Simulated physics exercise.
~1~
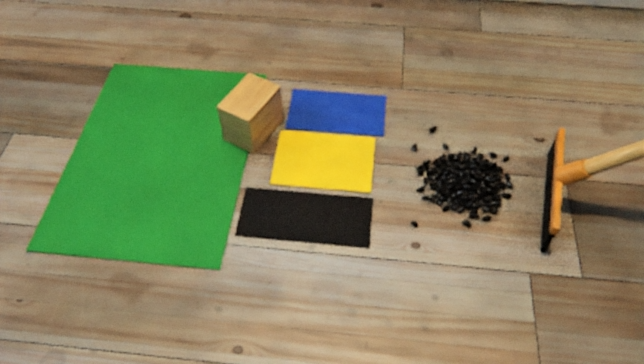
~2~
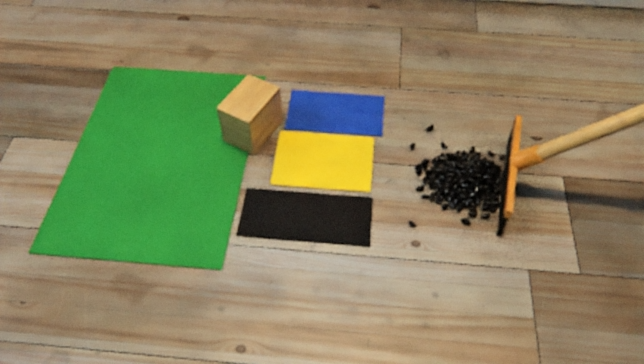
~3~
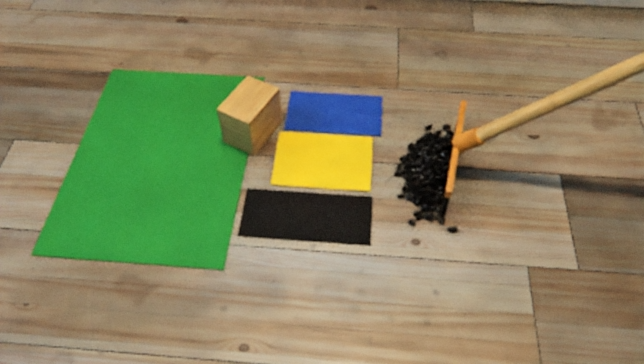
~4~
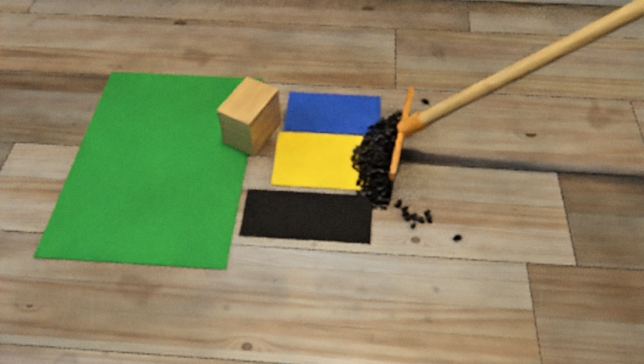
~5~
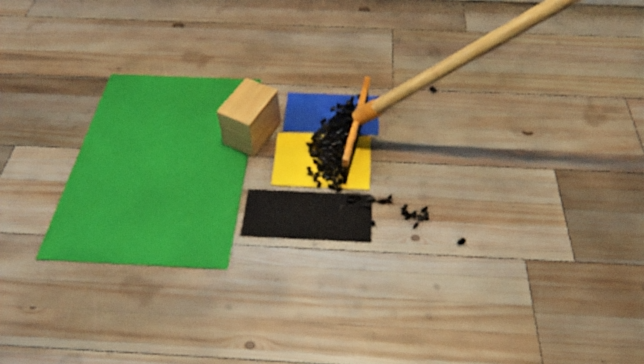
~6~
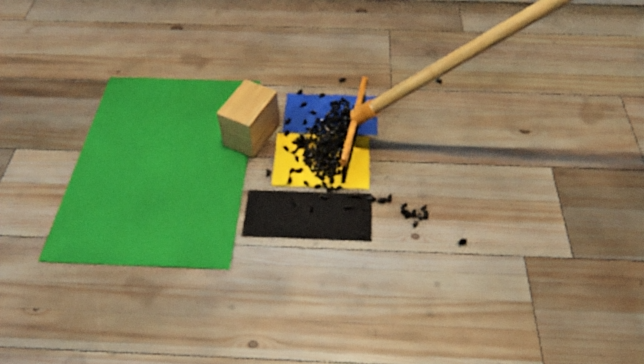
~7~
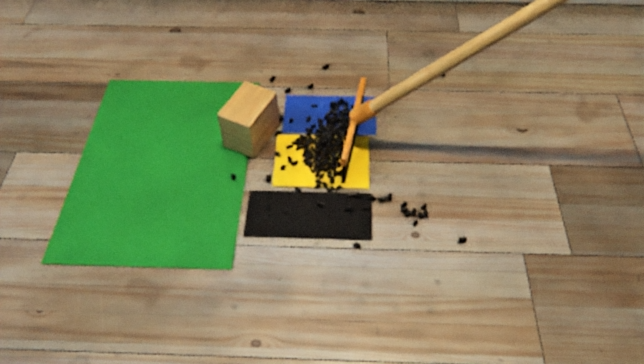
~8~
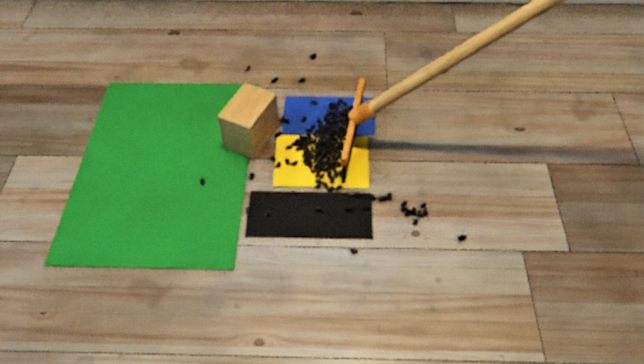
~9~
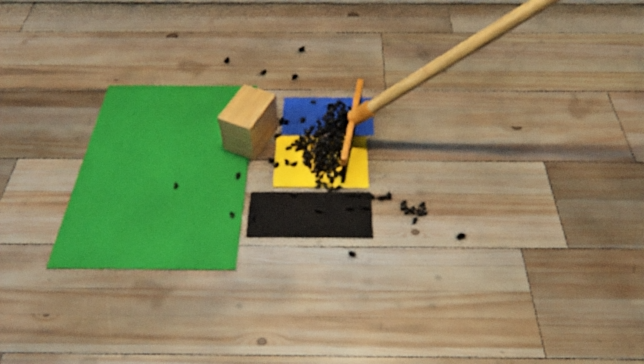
An orange squeegee on a wooden handle slides left across a plank floor toward a loose pile of small black beans. It meets the pile and pushes it along, bunching the beans against its blade and leaving a few behind. The heap rides onto the yellow and blue mats, where the squeegee stops. Some beans keep scattering leftward, past the wooden block and over the black mat, a few reaching the green sheet. At the end, most lie heaped on yellow and blue, with strays on the bare floor.
